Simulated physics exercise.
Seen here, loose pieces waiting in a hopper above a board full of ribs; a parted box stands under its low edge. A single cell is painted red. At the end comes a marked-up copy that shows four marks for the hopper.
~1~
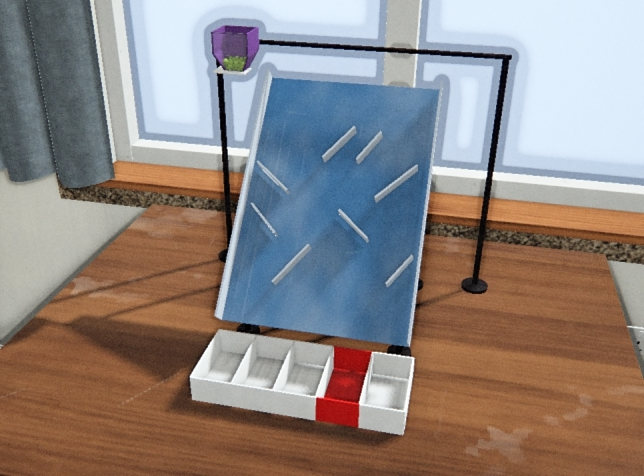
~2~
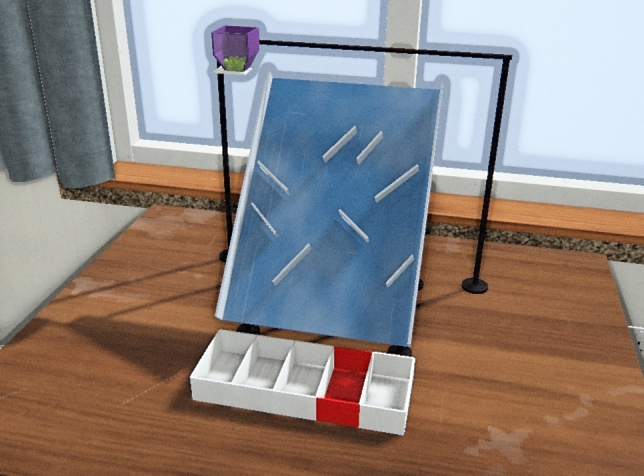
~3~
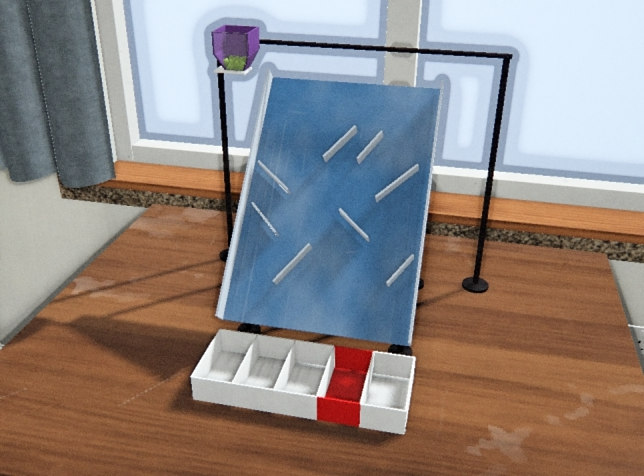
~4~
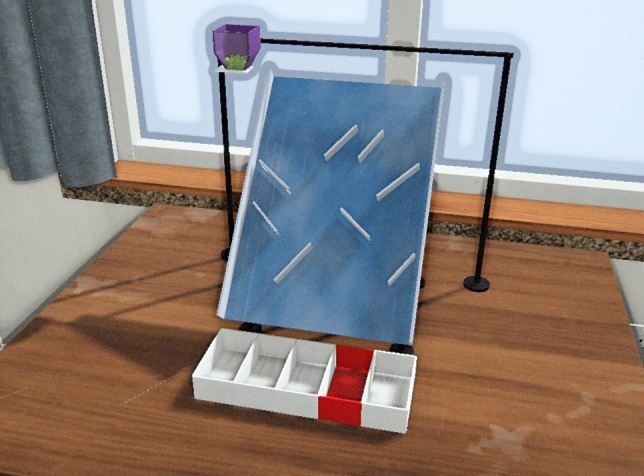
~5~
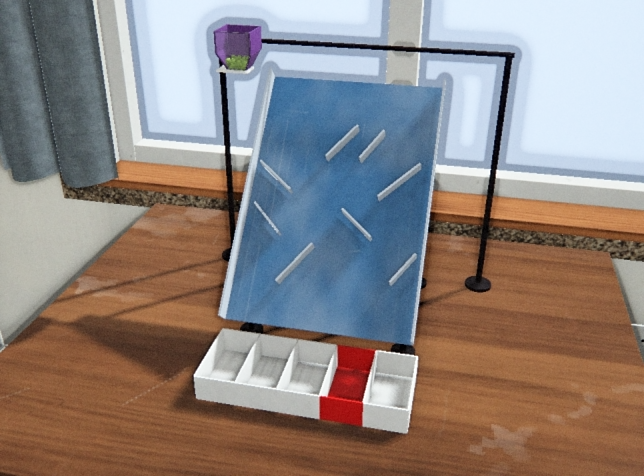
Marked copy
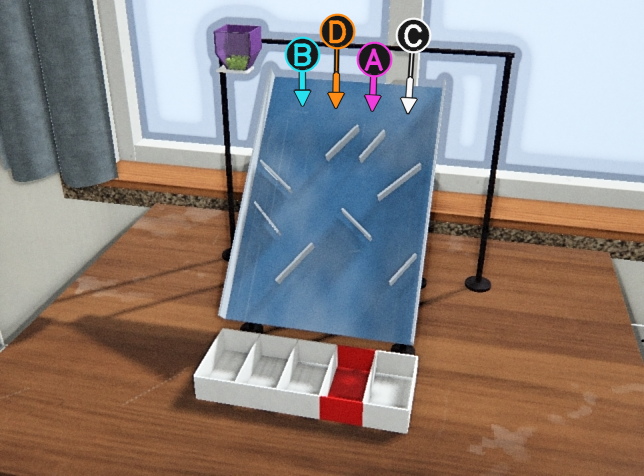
A tilted blue board with slanted ribs stood on a wooden table, a purple hopper of small pieces above its upper left and a white box with one red cell below; nothing noticeably moved.
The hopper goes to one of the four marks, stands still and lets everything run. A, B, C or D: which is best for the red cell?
Go for C.
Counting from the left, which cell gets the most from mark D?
The first from the left.
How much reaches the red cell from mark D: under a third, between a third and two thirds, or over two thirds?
Mark D gives under a third.
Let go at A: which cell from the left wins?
The first from the left.
On the marked copy, mark A meets the board at (372, 105); mark B meets the board at (302, 100); mark C meets the board at (408, 107); mark D meets the board at (335, 102).
With A, a small share in the red cell, the bulk in other cells, a small share outside the box.
With B, close to a quarter in the red cell, close to two thirds in other cells, a small share outside the box.
With C, close to two thirds in the red cell, close to a third in other cells.
With D, only a few in the red cell, all but a few in other cells, only a few outside the box.
